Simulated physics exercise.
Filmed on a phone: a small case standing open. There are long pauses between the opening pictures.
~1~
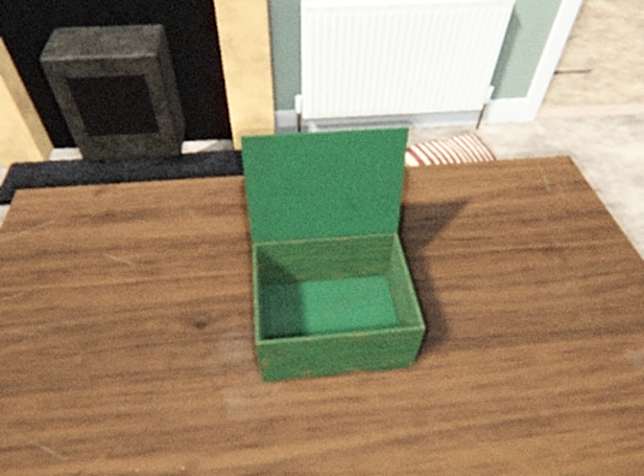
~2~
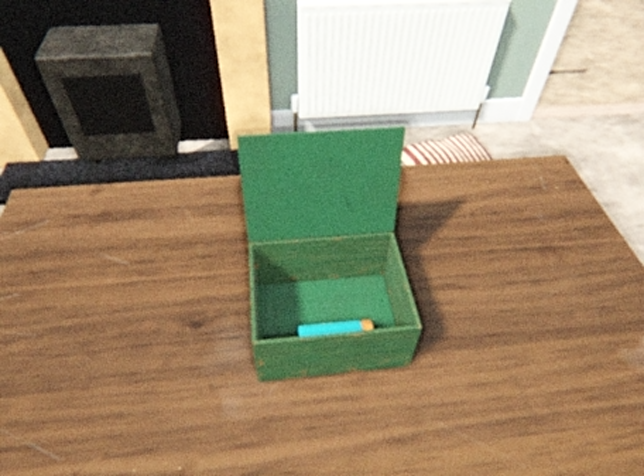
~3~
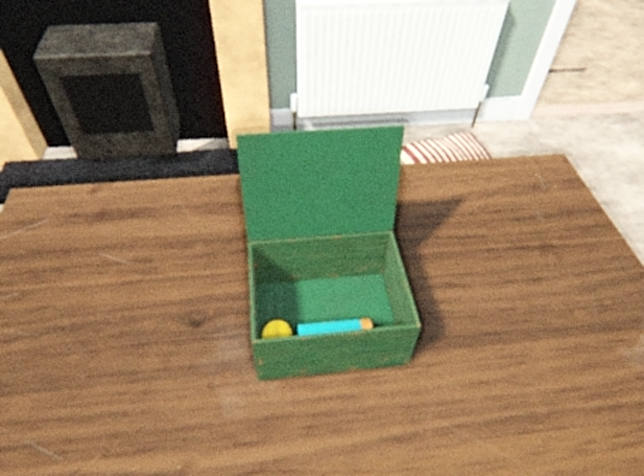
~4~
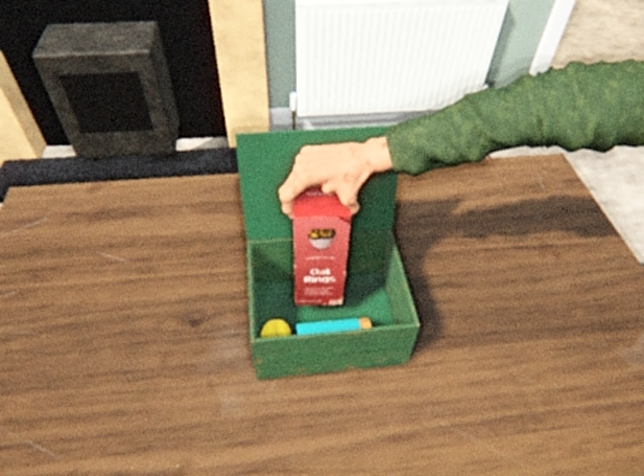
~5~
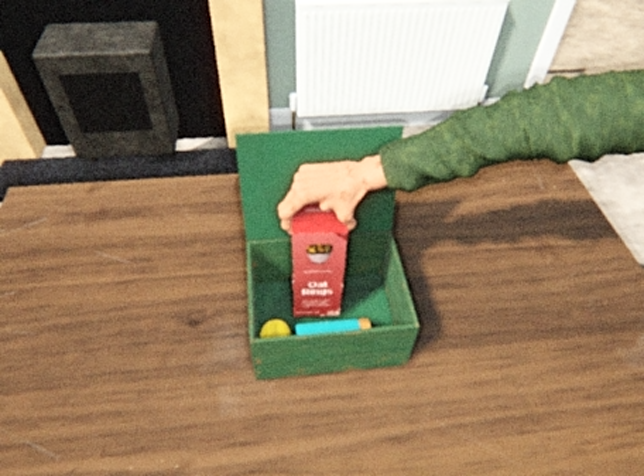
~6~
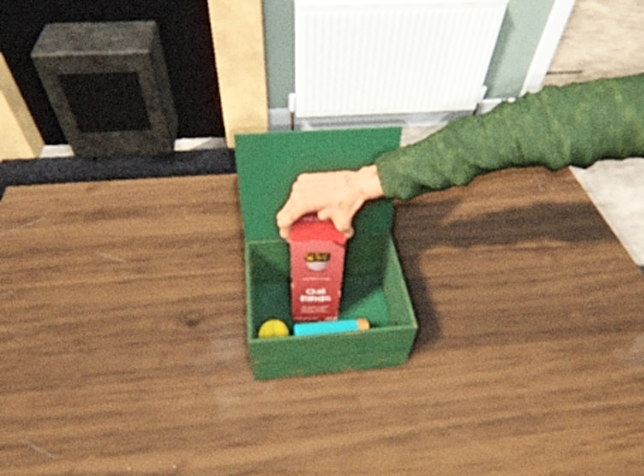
Green box standing open on a wooden table, gaining a blue cylinder, then a yellow object, then a hand lowering a red carton inside.
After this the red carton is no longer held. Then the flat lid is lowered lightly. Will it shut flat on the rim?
As it turns out, it stays ajar.
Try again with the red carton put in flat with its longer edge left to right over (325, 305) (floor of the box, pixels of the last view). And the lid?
Then it sits on the rim.
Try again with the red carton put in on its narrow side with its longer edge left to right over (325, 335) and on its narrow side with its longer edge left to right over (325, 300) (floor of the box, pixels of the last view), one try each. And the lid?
First, it sits on the rim; second, it shuts flat.
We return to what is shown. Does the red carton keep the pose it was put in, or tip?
It keeps its pose.
Then, 1.10 s on from there, lid starting down.
Then, 1.70 s on from there, lid 73° above the rim.
Then, 4.10 s on from there, lid 74° above the rim.
In the end, lid 74° above the rim; all 3 unmoved. At the end, from the last picture's camera, red carton near (315, 268).
